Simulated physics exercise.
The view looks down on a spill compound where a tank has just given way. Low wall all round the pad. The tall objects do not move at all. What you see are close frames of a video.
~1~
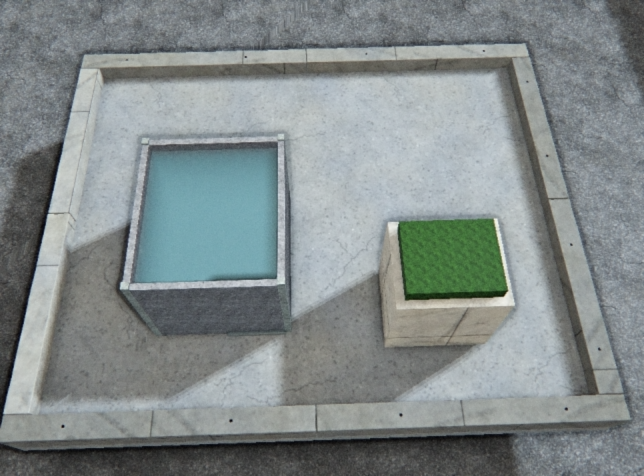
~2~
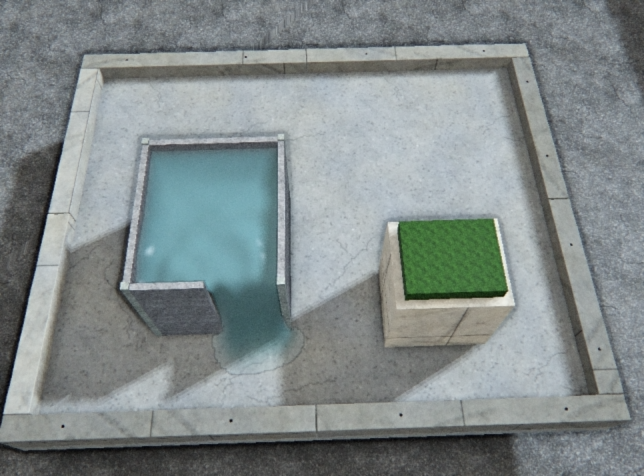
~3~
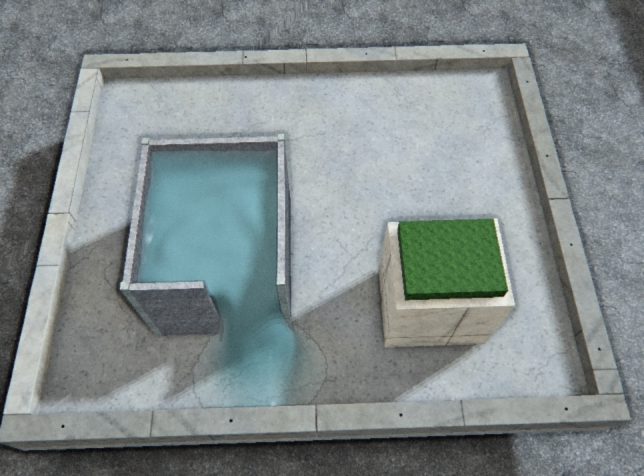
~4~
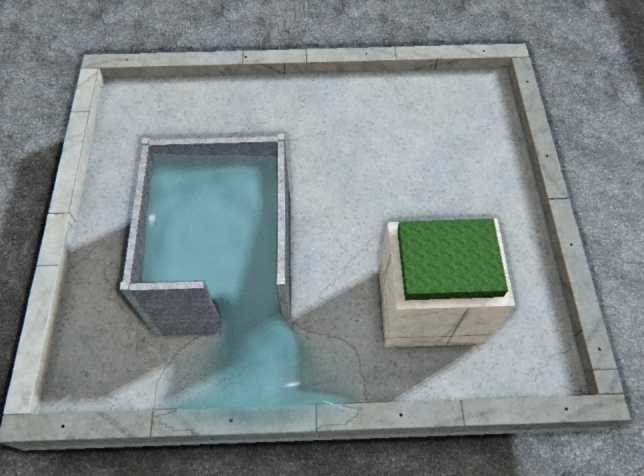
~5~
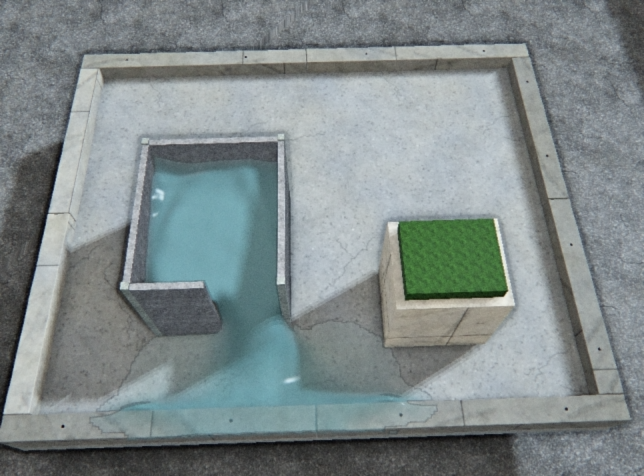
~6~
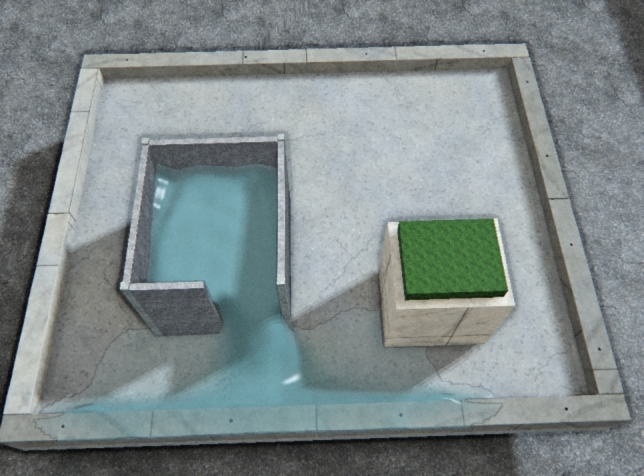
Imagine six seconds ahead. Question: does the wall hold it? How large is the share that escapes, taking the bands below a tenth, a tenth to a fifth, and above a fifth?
The share that escapes is above a fifth.
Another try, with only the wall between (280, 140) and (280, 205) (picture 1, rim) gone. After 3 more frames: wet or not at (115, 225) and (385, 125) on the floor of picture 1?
One after the other: Dry, under water.
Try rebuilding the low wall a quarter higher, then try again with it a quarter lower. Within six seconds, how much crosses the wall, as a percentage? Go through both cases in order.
About 28 per cent, then about 50 per cent.
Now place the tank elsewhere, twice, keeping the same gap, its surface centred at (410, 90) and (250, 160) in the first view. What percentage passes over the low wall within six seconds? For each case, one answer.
Log: 14 percent, 26 percent, in order.
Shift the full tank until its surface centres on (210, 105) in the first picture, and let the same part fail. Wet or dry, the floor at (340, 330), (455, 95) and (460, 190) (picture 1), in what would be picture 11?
First drenched, next left untouched, finally left untouched.
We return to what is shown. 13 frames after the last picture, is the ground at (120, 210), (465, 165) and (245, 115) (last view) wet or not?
Submerged, submerged, spared.
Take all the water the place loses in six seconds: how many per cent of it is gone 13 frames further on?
It should be close to 85 percent by then.
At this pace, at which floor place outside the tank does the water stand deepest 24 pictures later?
I'd say near (252, 409).
A moment on, water covers 25 % of the floor; the low wall has let 10 % over.
Next, water covers 30 % of the floor; the low wall has let 15 % over.
Then, water covers 45 % of the floor; the low wall has let 31 % over.
Later, water covers 65 % of the floor; the low wall has let 35 % over.
In the end, water covers 75 % of the floor; the low wall has let 35 % over.
